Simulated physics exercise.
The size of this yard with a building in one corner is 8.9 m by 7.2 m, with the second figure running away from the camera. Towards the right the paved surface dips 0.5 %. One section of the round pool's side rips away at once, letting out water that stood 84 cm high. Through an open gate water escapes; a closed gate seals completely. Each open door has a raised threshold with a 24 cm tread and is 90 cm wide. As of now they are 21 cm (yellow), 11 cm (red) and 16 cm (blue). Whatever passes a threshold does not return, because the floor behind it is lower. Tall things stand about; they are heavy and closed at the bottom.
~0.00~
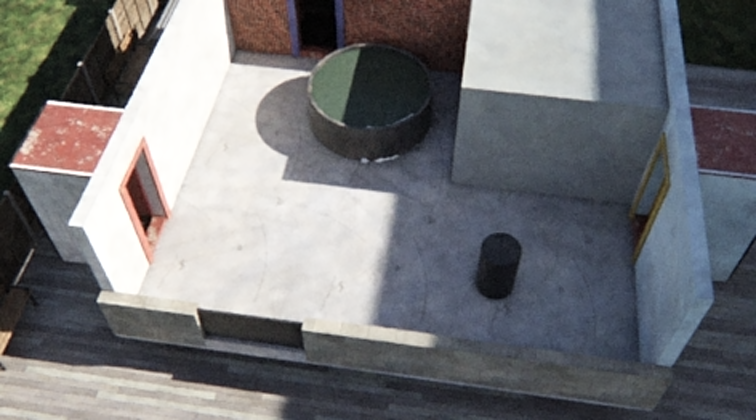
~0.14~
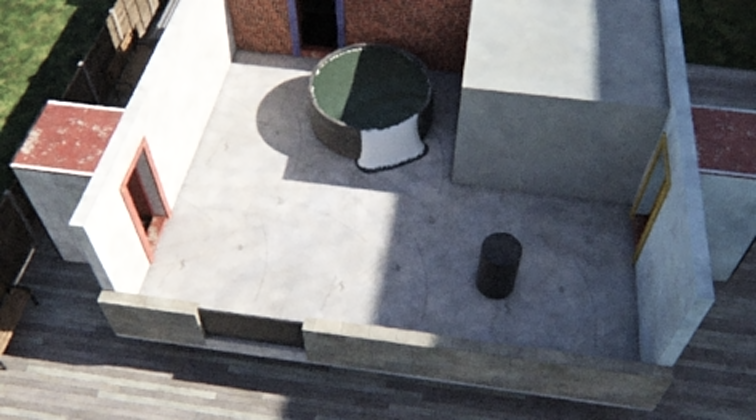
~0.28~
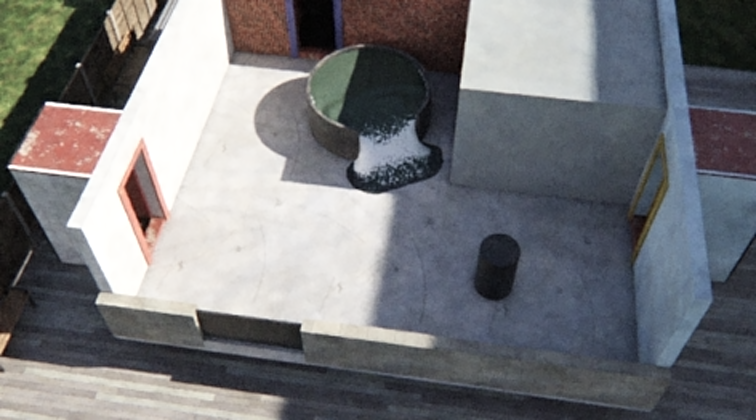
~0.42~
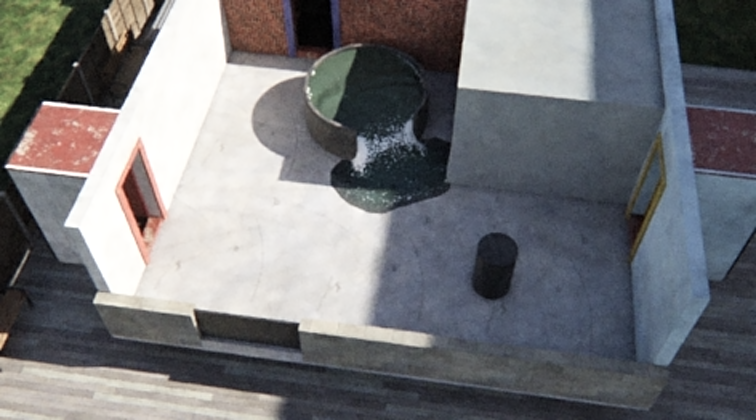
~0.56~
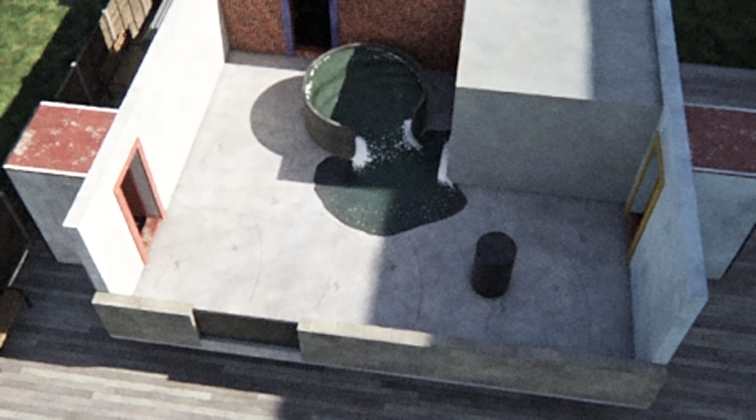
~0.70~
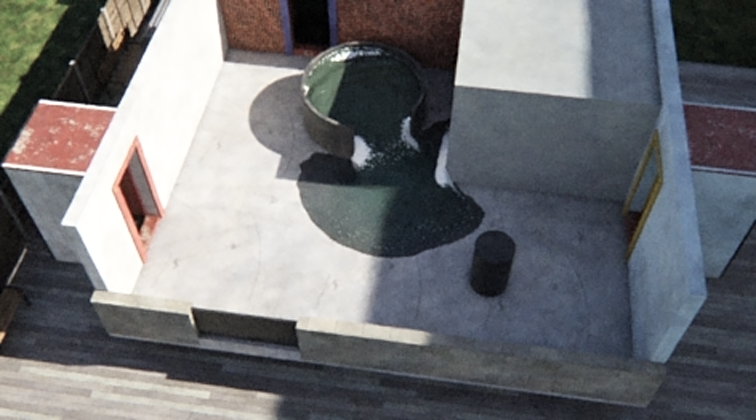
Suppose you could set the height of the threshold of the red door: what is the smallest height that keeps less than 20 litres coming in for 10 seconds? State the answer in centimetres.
The smallest such height is close to 7 cm.
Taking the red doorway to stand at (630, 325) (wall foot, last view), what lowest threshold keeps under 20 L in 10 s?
Something near 22 cm.
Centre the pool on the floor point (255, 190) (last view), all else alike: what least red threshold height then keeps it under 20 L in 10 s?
Then roughly 9.5 cm.
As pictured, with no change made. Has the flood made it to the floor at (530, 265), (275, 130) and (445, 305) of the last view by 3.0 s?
Point by point: Soaked, then bone dry, then soaked.
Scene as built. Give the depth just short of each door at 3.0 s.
Depth at yellow 8 cm, at red 0 cm, at blue 0 cm.
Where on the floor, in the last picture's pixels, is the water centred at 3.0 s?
The balance point sits at roughly (408, 202).
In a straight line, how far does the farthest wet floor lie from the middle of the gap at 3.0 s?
The front is some 6.6 m out.
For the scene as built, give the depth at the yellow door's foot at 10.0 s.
The depth there is around 12.0 cm.
After 1.4 s water covers 35 % of the floor, deepest (44 cm) near (440, 172); it has not reached the red door.
After 3.0 s water covers 60 % of the floor, deepest (36 cm) near (459, 360); it has not reached the red door.
After 10.0 s water covers 100 % of the floor, deepest (17 cm) near (631, 384); 6 cm at the red door, 0 litres in over its 11 cm threshold.
At the red door as built, the water arrived by 4.5 s and peaked near 11 cm at 6.4 s.
With a threshold of 6 cm, 29 litres would have come in within the 10 s; with 8 cm, 10 litres. So under 20 litres takes about 7 cm.
